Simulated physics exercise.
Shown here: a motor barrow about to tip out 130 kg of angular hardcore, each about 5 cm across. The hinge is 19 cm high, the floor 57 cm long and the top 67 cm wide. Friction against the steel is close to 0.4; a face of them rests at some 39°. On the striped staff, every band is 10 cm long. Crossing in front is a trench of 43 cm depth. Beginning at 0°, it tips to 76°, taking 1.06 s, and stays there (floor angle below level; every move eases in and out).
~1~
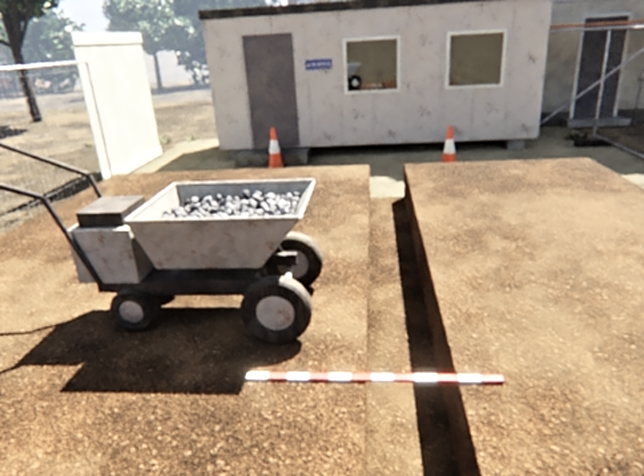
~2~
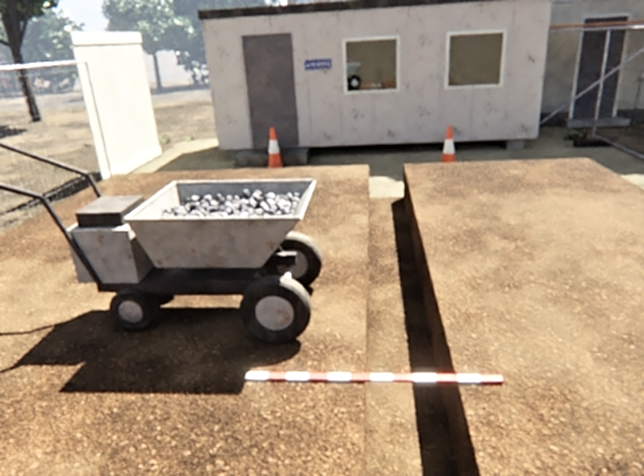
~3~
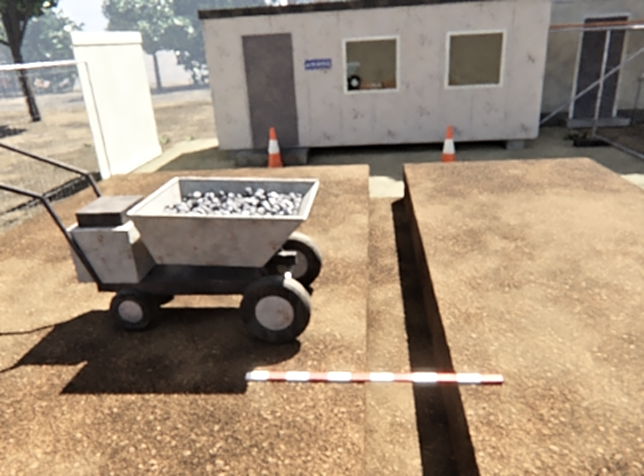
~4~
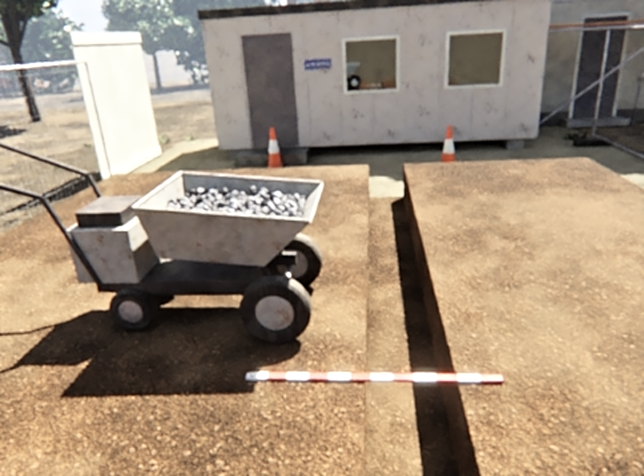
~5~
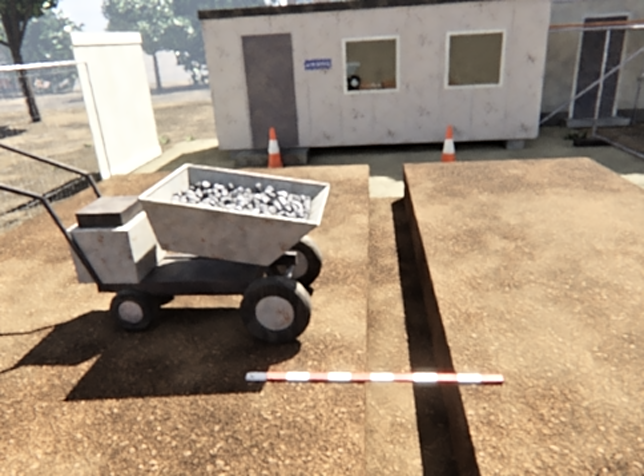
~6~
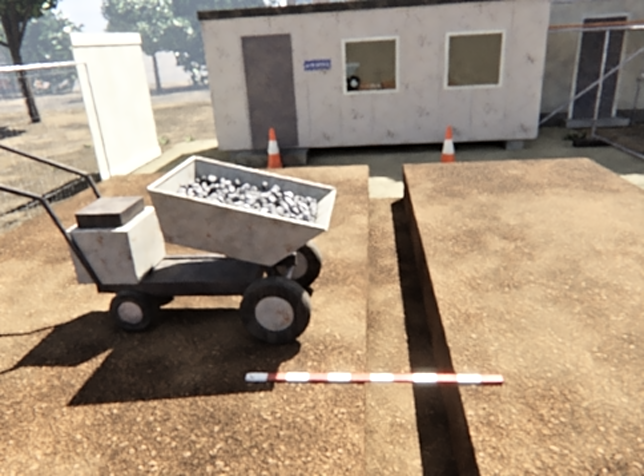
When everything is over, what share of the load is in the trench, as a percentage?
Close to 97 in a hundred.
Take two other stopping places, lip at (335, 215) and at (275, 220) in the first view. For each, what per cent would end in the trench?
It'd be around 65 per cent and after that around 100 per cent.
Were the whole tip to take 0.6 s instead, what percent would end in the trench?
Close to 75 per cent then.
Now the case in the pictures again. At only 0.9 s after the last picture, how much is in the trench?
About 40 per cent by then.
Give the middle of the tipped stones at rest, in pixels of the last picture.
The resting stones are centred at roughly (411, 361).
Then, 0.5 s after the last picture the floor is at 65°, 100 % in the skip; the foremost stones are at (378, 278).
Then, 0.9 s after the last picture the floor is at 76°, 62 % in the skip, 38 % in the trench; the foremost stones are at (442, 313).
Then, 1.2 s after the last picture the floor is at 76°, 21 % in the skip, 76 % in the trench, 3 % past the trench; the foremost stones are at (508, 325).
Then, 3.2 s after the last picture the floor is at 76°, 0 % in the skip, 97 % in the trench, 3 % past the trench; the foremost stones are at (527, 332).
